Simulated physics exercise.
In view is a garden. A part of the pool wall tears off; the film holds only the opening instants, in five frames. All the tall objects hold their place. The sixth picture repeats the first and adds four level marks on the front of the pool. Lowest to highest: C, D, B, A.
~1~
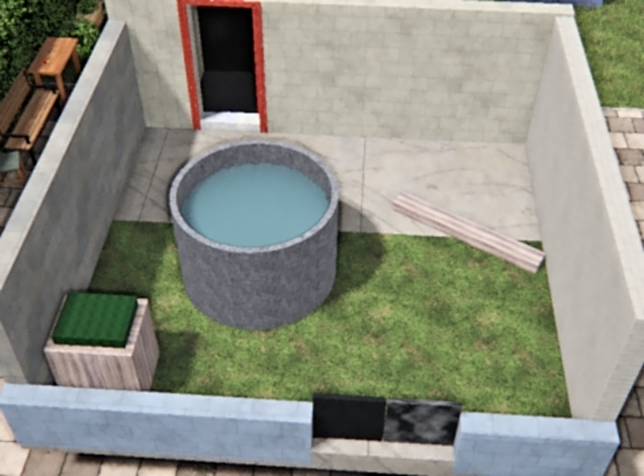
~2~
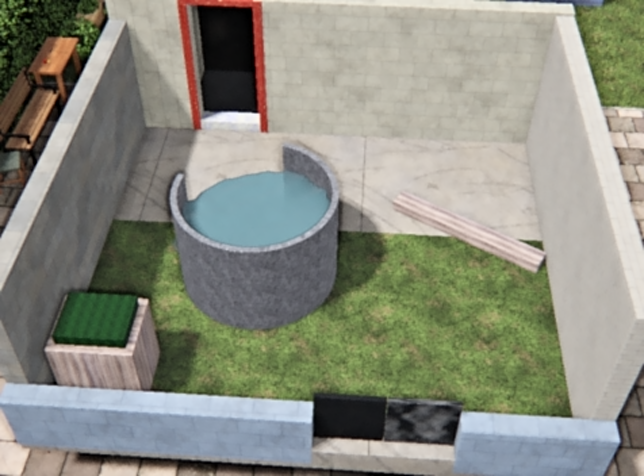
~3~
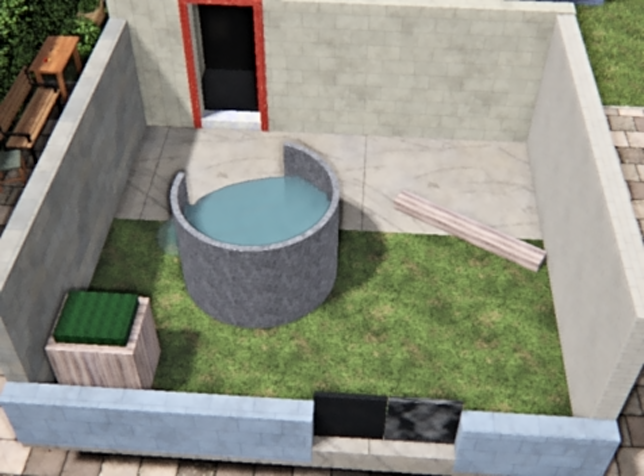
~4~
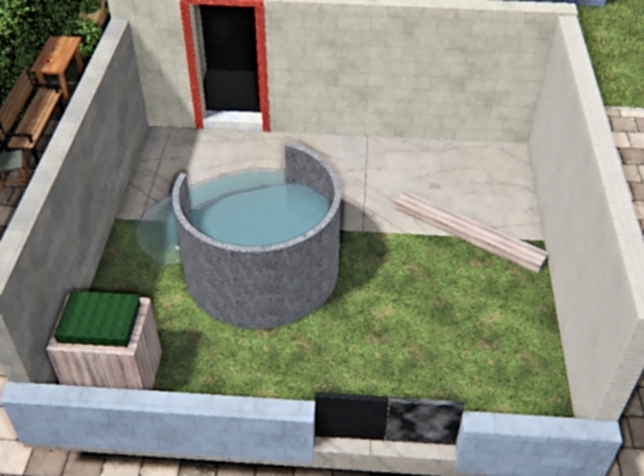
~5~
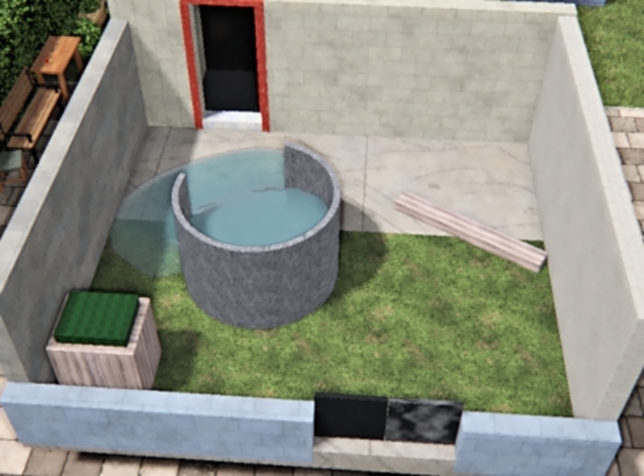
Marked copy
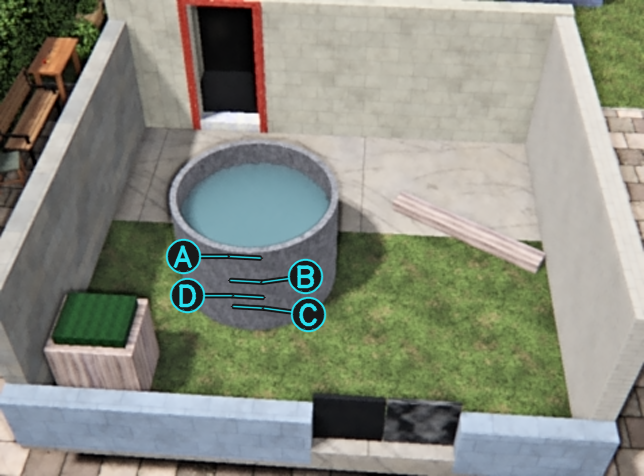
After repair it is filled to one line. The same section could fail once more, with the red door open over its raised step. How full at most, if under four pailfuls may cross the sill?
The answer is level C.
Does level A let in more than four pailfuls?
Yes, it does.
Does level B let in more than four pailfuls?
Yes, that goes wrong.
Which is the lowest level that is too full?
The answer is D.
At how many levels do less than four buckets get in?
One of the four.
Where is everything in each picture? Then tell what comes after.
In the first frame, water in the pool at rest, its middle at (256, 210); foot of the red doorway at (231, 130); shut gate at (387, 404).
In the second frame, water covers 2 % of the ground, its front hidden from here.
In the third frame, water covers 5 % of the ground, its front hidden from here.
In the fourth frame, front seen at (144, 227), 9 % of the ground wet.
In the fifth frame, front seen at (121, 213), 17 % of the ground wet.
On the marked copy, A at (244, 257); B at (246, 281); C at (248, 307); D at (247, 296); from the bottom up C, D, B, A.
With A, dozens of bucketfuls pour in.
With B, dozens of bucketfuls pour in.
With C, a bucket or two gets in.
With D, about 9 bucketfuls get in.
